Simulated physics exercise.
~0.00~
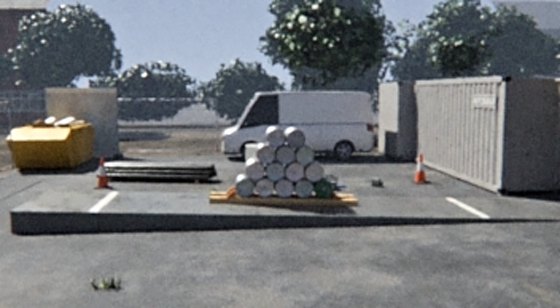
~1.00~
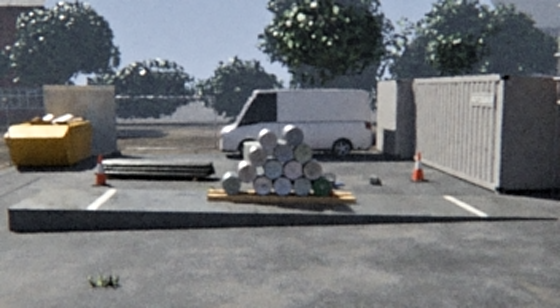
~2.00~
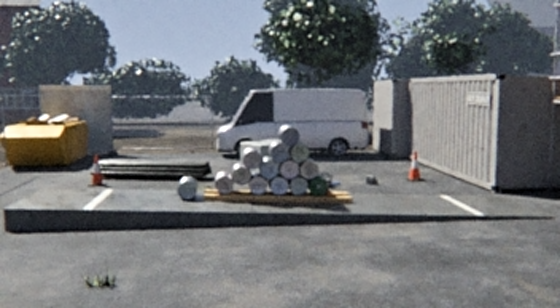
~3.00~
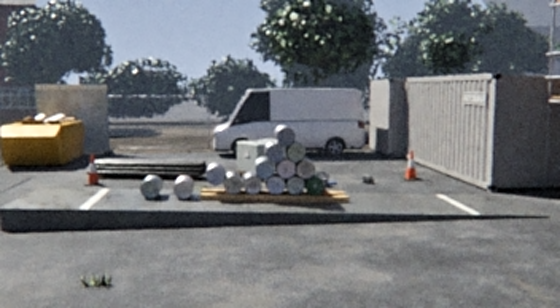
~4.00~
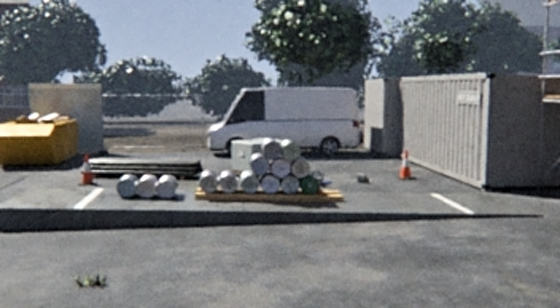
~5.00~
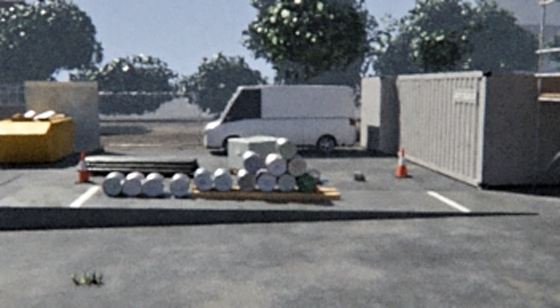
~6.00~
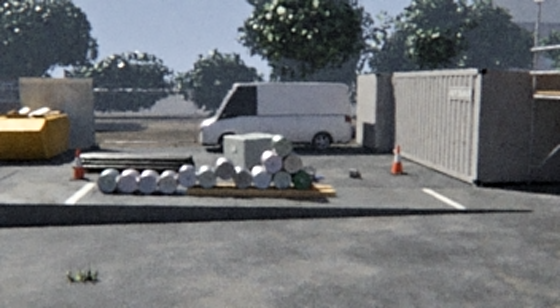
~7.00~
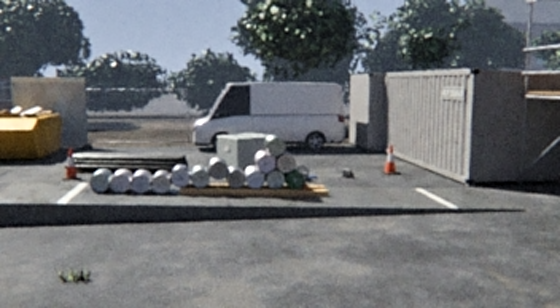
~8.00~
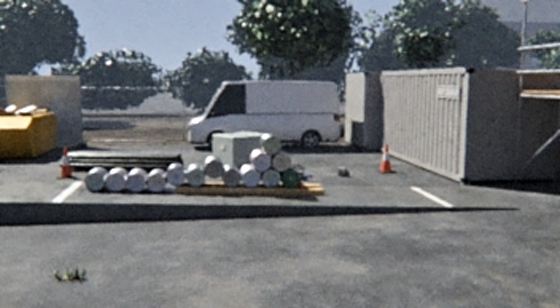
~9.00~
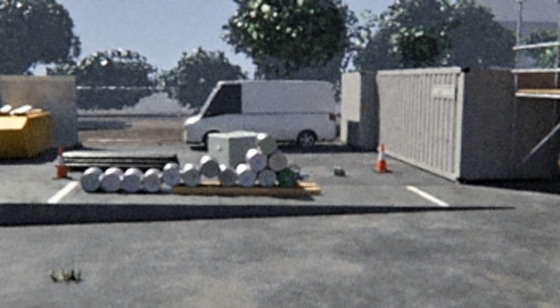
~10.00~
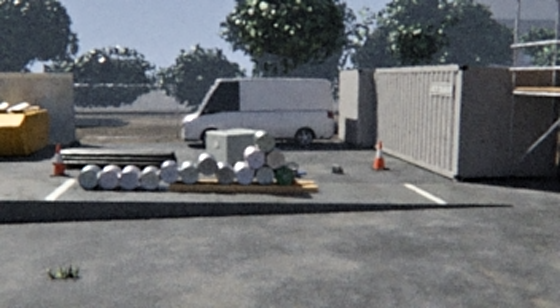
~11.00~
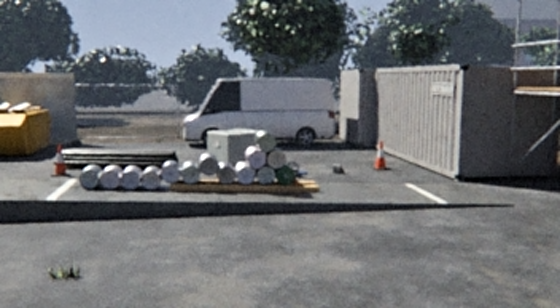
In this clip, a pyramid of pale kegs stacked on timber bearers on a concrete pad collapses leftward, several rolling off toward the left white line and settling in a row, while the green keg stays on the timbers at the right beneath a few still stacked.
